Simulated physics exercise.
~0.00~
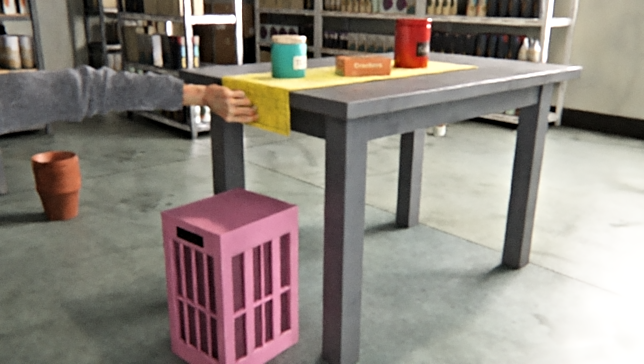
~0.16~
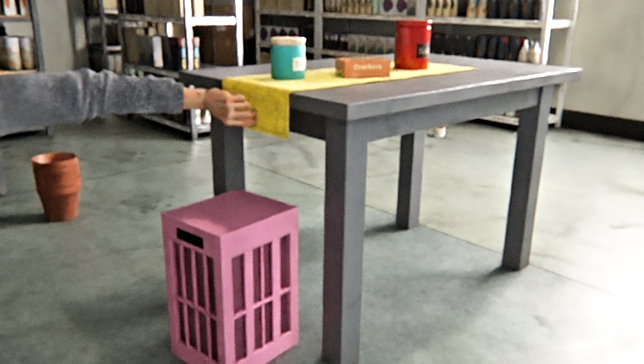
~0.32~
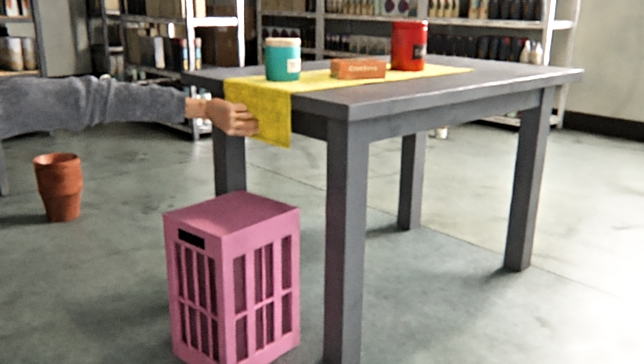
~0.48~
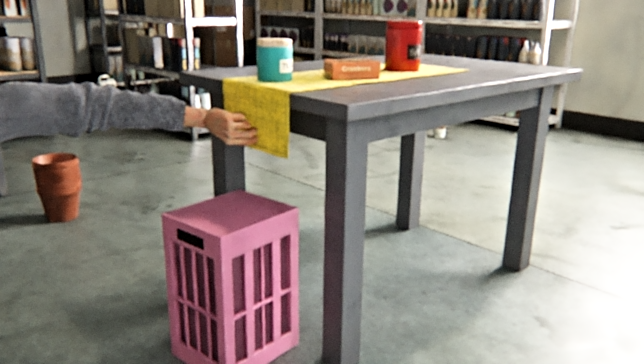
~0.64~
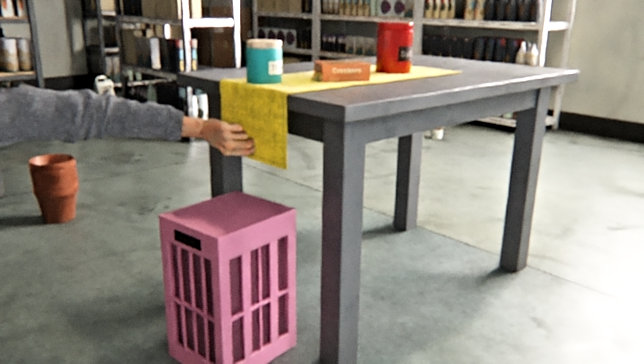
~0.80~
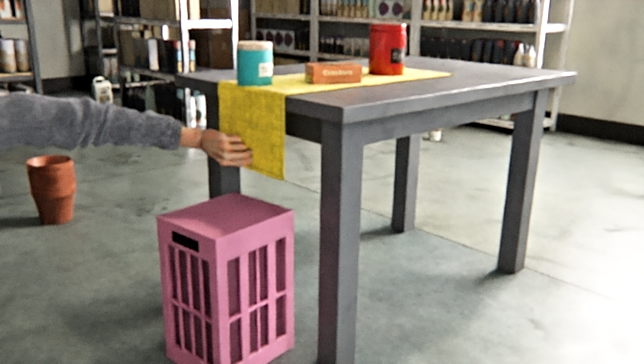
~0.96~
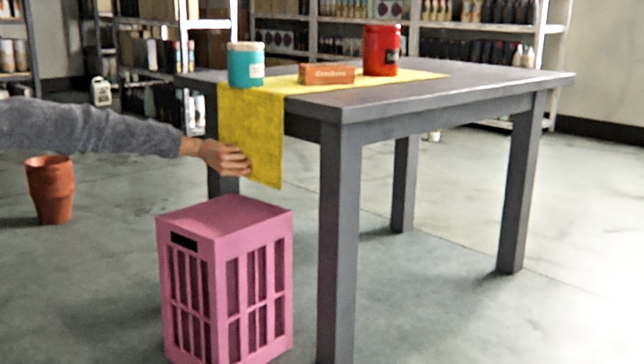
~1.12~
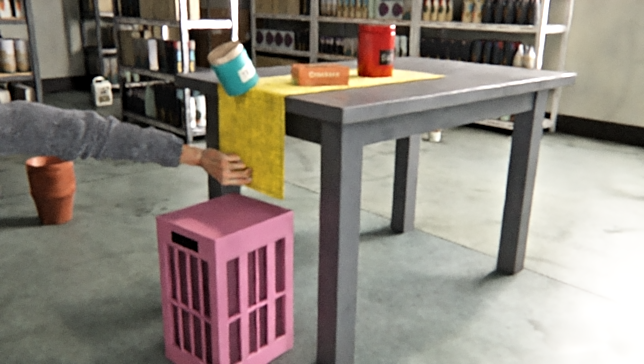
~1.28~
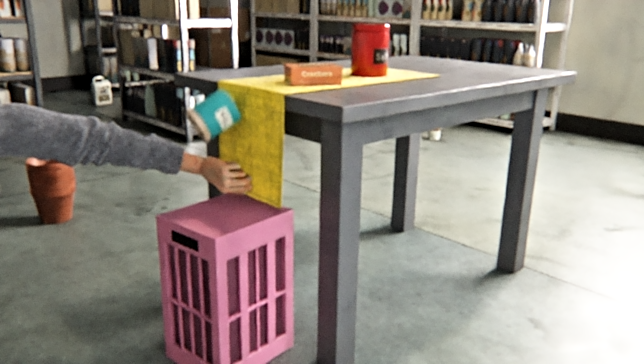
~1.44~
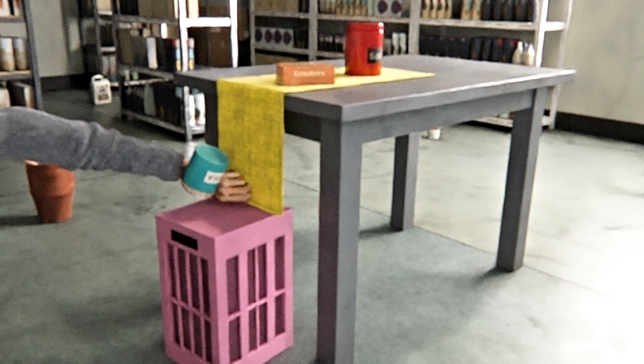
A hand tugs a yellow towel down the table's end until the turquoise jar falls off.
